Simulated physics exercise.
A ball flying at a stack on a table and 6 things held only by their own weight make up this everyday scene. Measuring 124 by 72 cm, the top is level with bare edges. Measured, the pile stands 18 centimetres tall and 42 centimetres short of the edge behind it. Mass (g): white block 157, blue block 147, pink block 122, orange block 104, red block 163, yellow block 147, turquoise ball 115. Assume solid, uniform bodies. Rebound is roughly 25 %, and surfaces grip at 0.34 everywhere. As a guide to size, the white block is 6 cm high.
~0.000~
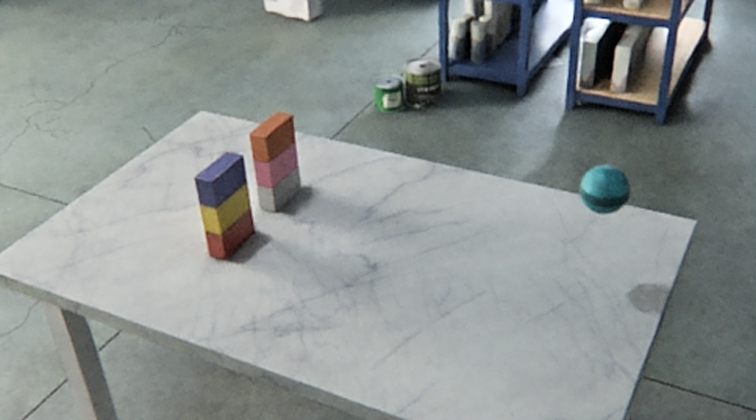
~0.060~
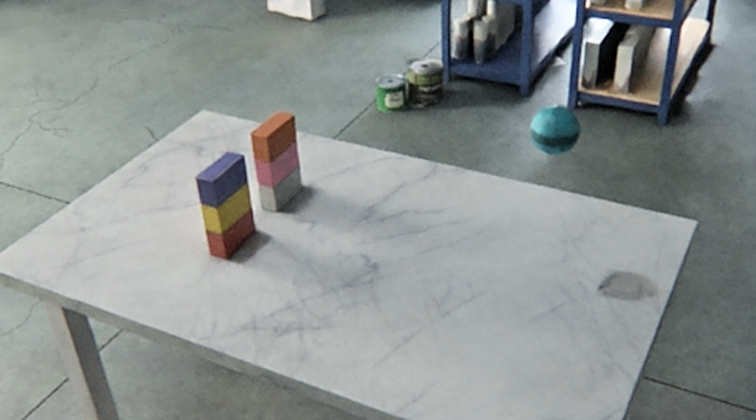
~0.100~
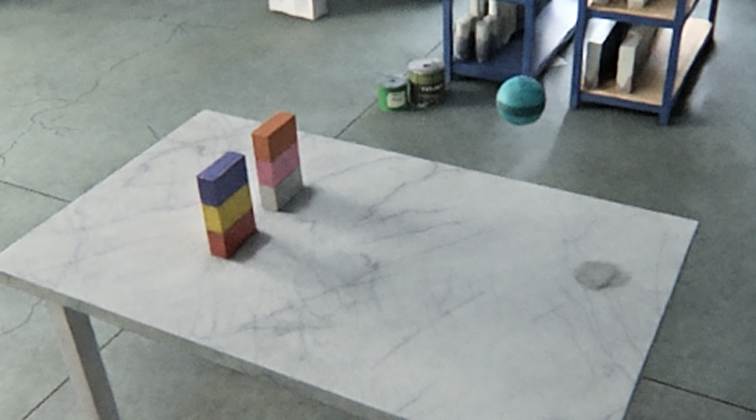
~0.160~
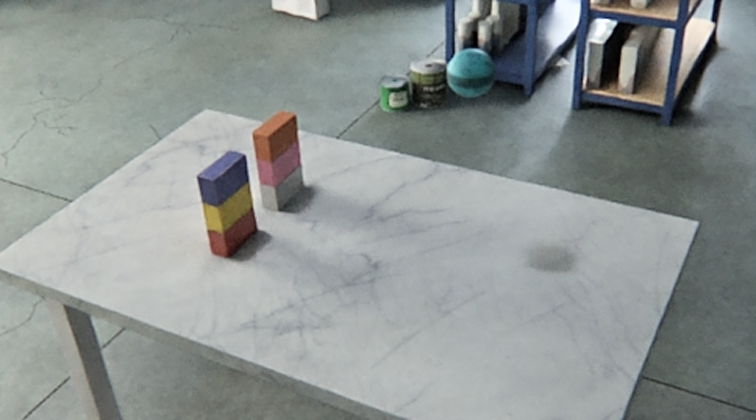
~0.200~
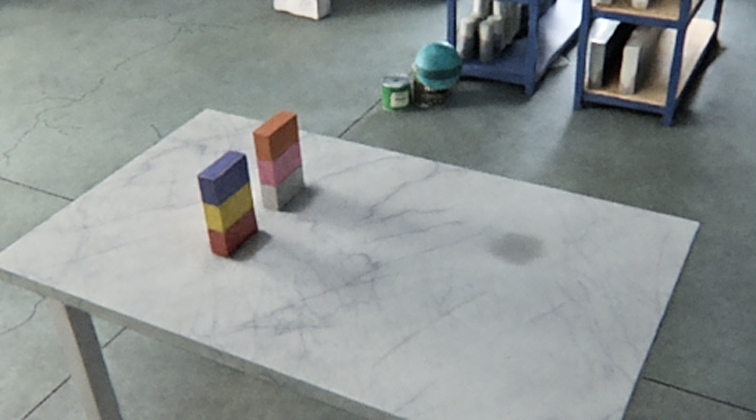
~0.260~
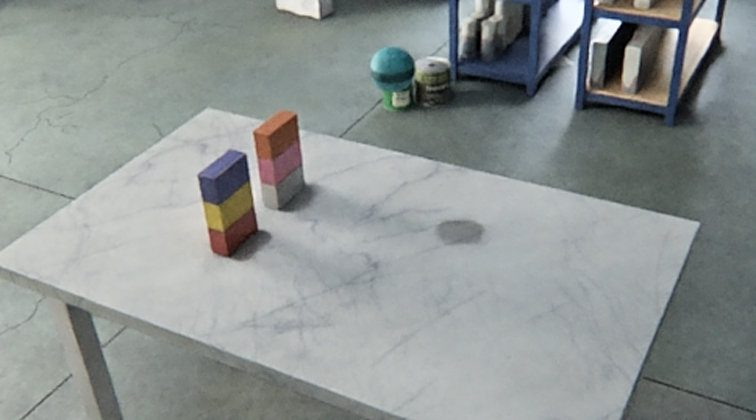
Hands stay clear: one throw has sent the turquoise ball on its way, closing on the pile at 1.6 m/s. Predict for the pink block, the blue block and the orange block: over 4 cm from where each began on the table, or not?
Pink block - over, blue block - not over, orange block - over.
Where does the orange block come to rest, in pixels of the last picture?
It ends near (188, 162).
After 0.36 s, gap 6 cm; turquoise ball near (327, 111).
After 0.46 s, turquoise ball near (314, 168); orange block leaning 8° near (253, 131); pink block leaning 9° near (270, 157); white block leaning 5°.
After 0.56 s, turquoise ball near (322, 177); pink block leaning 46° near (256, 166); orange block leaning 30° near (219, 150).
After 0.66 s, turquoise ball near (326, 177); pink block on its side near (243, 178); orange block leaning 10° near (200, 159).
At rest (1.2 s), tipped over on the table, pink block; not toppled but over 4 cm from the start, orange block; the other 4 in place, give or take 4 cm. Seen from the same camera at the end, pink block near (238, 186), blue block near (225, 177).
